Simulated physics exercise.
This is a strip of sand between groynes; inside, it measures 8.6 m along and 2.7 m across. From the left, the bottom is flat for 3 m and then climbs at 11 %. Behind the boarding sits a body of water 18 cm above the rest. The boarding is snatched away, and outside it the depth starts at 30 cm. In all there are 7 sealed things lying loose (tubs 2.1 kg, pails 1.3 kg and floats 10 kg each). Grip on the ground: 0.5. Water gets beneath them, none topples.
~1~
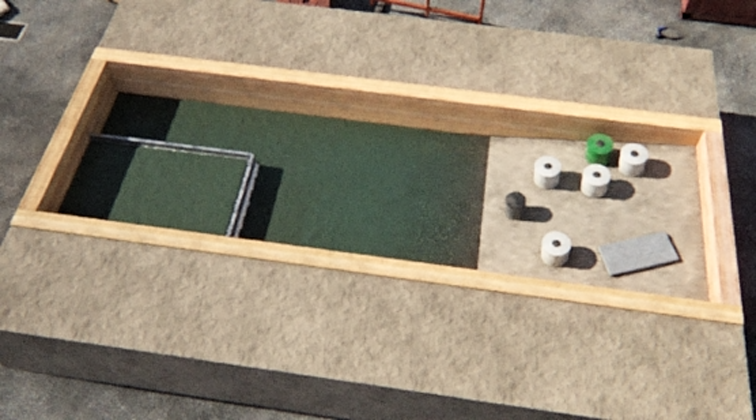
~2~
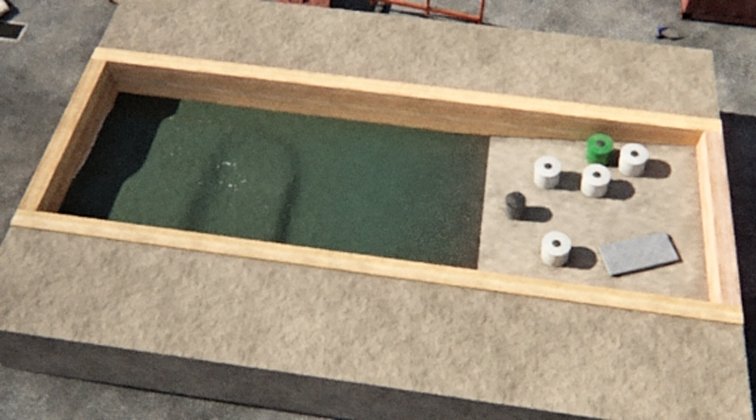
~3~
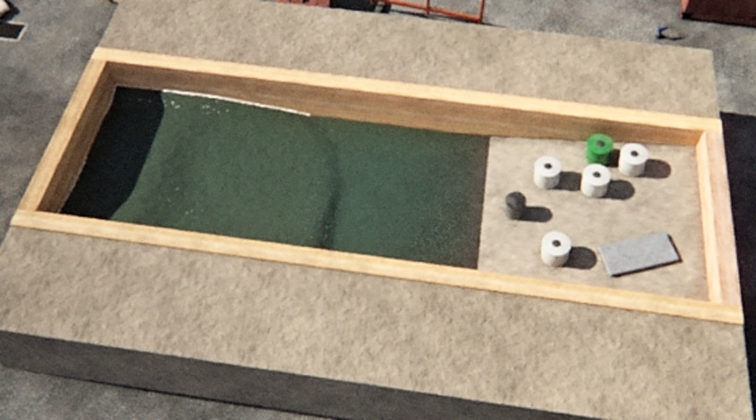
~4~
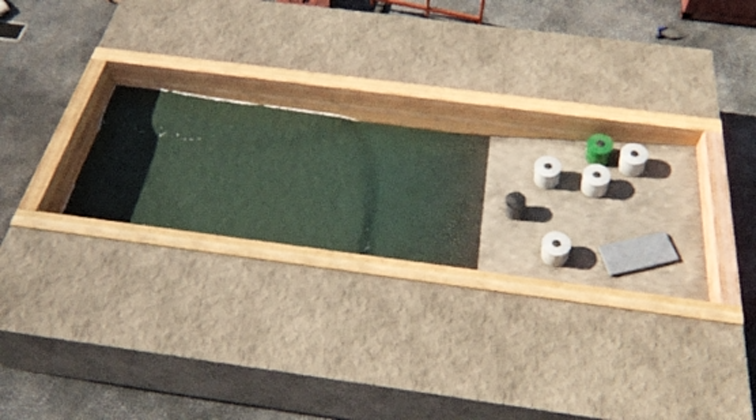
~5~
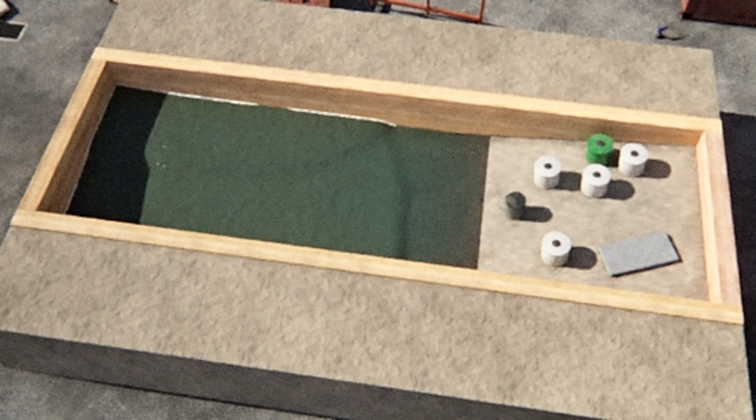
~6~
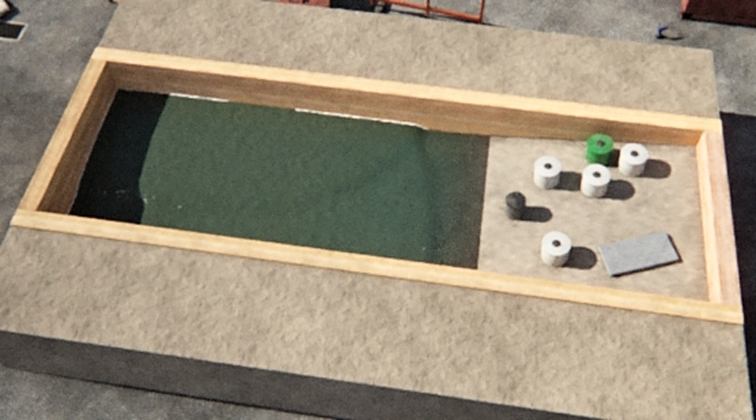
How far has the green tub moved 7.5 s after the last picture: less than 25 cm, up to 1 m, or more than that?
Less than 25 cm.
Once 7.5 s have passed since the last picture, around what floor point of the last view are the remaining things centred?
The centre is close to (520, 194).
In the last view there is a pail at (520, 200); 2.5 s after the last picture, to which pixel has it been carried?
Position: Approx. (552, 199).
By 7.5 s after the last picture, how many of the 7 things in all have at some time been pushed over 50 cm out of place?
3 in all.
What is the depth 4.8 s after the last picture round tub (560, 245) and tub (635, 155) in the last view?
Roughly 3 and 0 cm.
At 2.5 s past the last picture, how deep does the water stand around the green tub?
2 cm, roughly.
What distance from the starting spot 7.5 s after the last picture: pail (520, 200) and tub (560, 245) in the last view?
The first is 140 cm from its start, the second 200 cm.
Then, 0.6 s after the last picture the green tub is near (603, 144), 0.0 m from its start, aground; 0 afloat.
Then, 2.5 s after the last picture the green tub is near (605, 144), 0.0 m from its start, aground; 2 afloat.
Then, 4.8 s after the last picture the green tub is near (594, 144), 0.1 m from its start, aground; 3 afloat.
Then, 7.5 s after the last picture the green tub is near (594, 144), 0.1 m from its start, aground; 3 afloat.
